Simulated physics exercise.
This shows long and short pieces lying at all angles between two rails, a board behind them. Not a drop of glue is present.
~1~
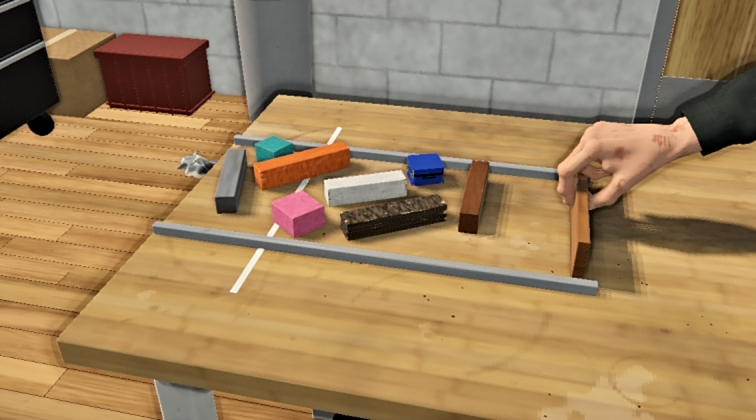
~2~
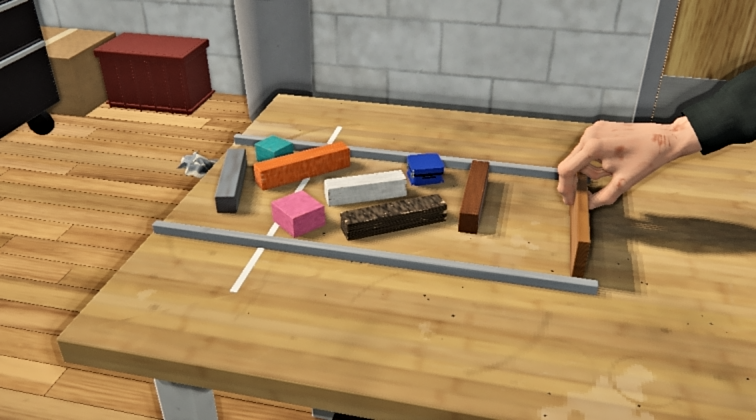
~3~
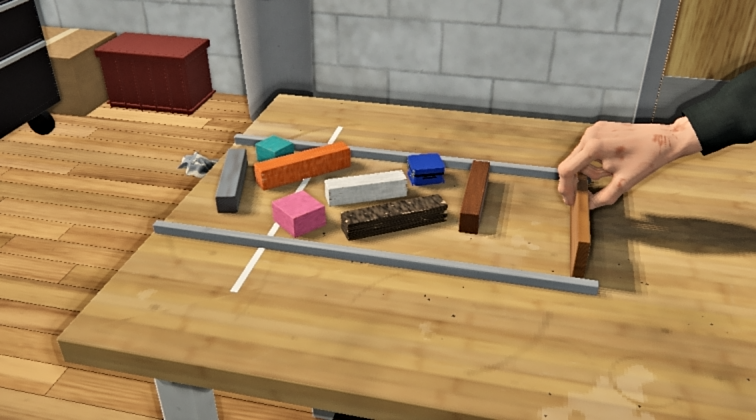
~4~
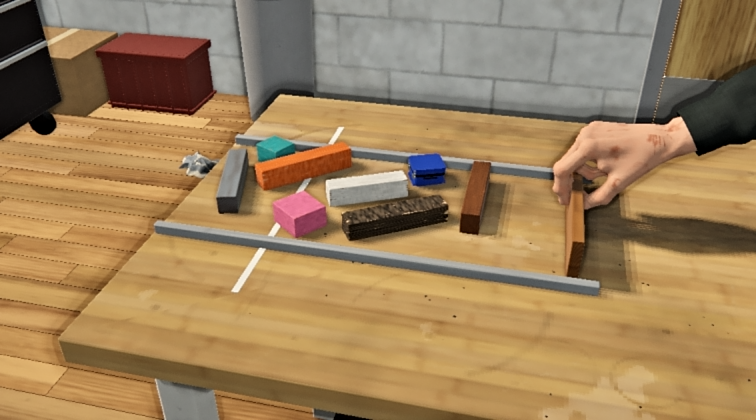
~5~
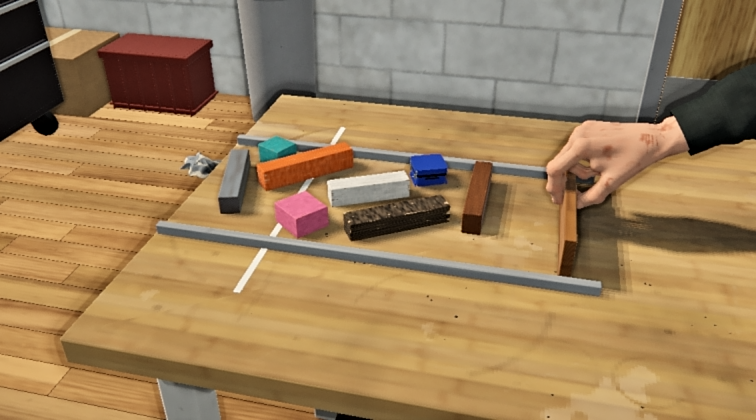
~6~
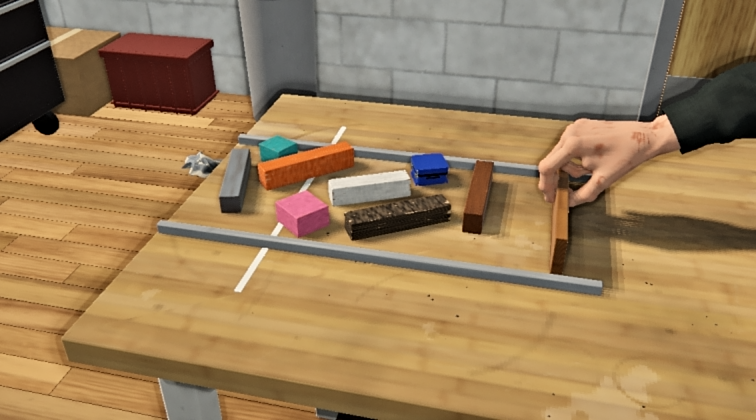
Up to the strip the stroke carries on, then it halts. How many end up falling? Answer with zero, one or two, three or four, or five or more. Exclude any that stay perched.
I would say zero fall.
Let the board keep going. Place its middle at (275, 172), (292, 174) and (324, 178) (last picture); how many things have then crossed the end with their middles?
2, 0 and 0.
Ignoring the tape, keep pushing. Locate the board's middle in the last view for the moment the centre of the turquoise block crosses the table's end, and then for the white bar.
The middle is at (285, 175) when it's the turquoise block, and at (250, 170) when it's the white bar.
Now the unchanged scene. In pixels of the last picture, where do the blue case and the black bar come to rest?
In the last picture the blue case sits at (291, 151) while the black bar sits at (259, 203).
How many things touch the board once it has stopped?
Count recorded: 1.
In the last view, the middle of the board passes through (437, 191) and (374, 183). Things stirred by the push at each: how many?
The counts are 3 and 6.
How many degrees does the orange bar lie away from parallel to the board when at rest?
The angle is about 10 degrees.
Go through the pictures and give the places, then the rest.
In the first picture, grey stick (232, 180); turquoise block (275, 152); orange bar (303, 165); board (579, 208); tape (297, 194).
In the second picture, turquoise block (275, 152); brown bar (475, 195).
In the third picture, orange bar (304, 165); pink block (299, 214).
In the fourth picture, grey stick (233, 179); board (574, 208).
In the fifth picture, turquoise block (278, 153); black bar (397, 218).
In the sixth picture, grey stick (236, 179); turquoise block (279, 152); orange bar (308, 165); board (560, 205); tape (301, 194).
Soon after, none off yet; grey stick at rest near (236, 179); turquoise block at rest near (279, 152); orange bar at rest near (308, 165).
After that, none off yet; grey stick moving near (230, 179); turquoise block displaced a little near (269, 151); orange bar displaced a little near (277, 163).
In the end, the number that fall off is zero.
